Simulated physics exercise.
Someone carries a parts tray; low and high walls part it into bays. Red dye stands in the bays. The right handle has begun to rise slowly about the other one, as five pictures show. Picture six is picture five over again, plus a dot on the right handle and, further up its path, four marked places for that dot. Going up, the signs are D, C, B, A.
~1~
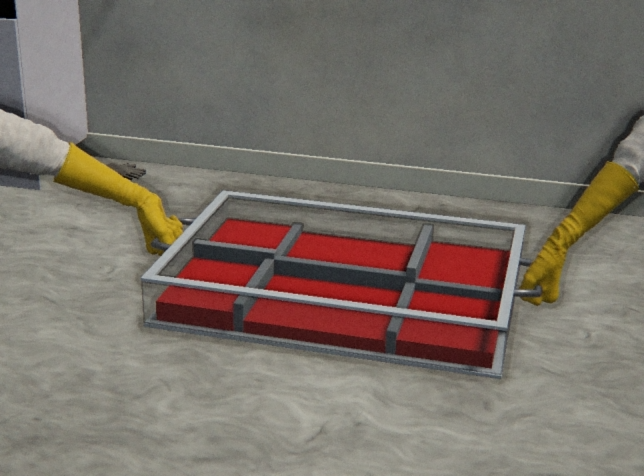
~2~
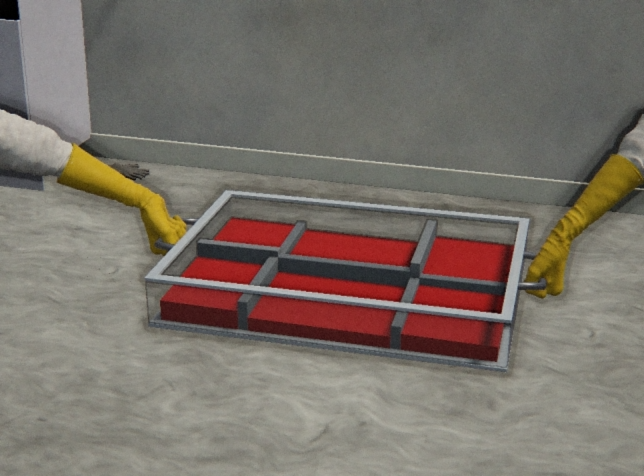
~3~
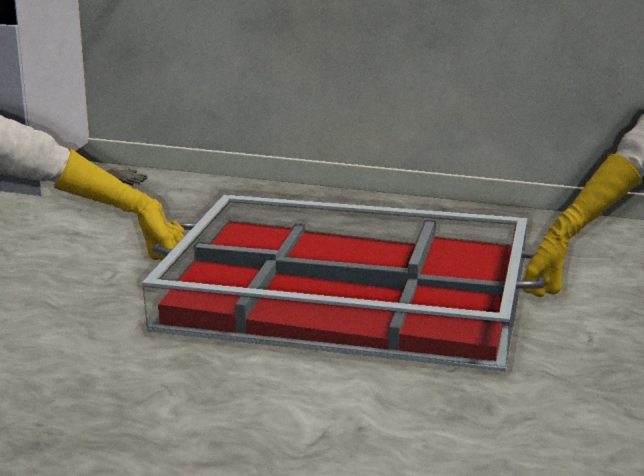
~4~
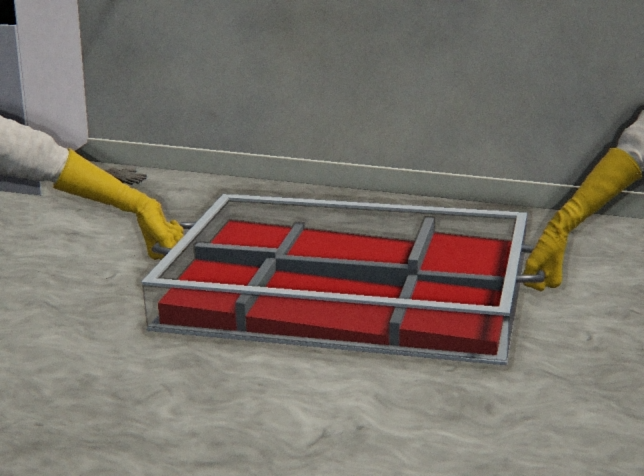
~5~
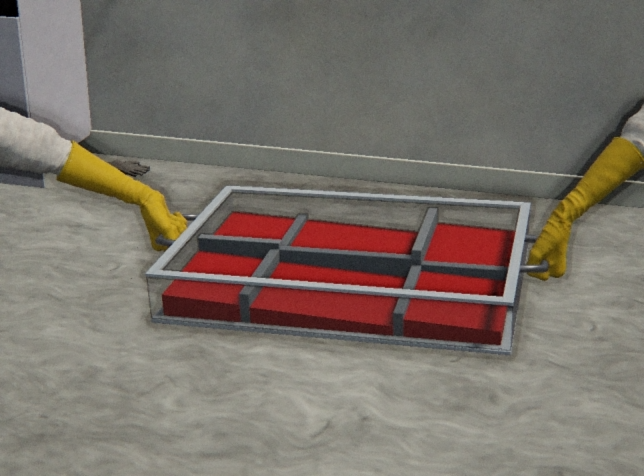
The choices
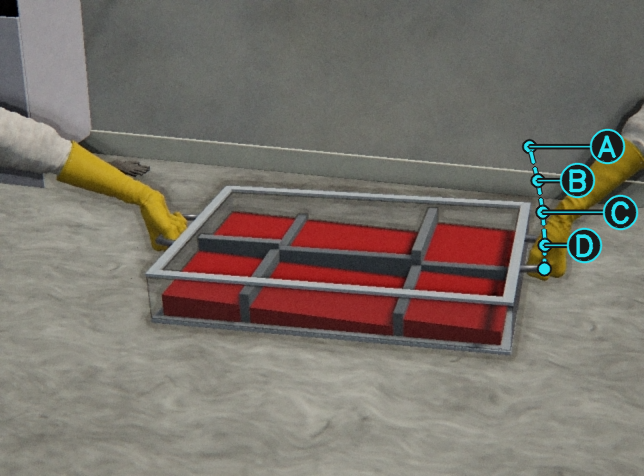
Yellow-gloved hands holding a clear, six-bay tray of red dye by its side handles, tilting it very slightly down to the left.
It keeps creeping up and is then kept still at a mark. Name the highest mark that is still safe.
Choose B.
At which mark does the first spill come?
A.
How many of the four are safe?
Three of the four.
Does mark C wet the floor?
No, that is safe.
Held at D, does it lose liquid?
No, not at all.
On the marked copy, A at (529, 146); B at (537, 180); C at (542, 212); D at (544, 245).
For mark A, about 6 % goes over the rim.
For mark B, nothing spills; the front left bay holds the most.
For mark C, nothing spills; the front middle bay holds the most.
For mark D, nothing spills; the back middle bay holds the most.
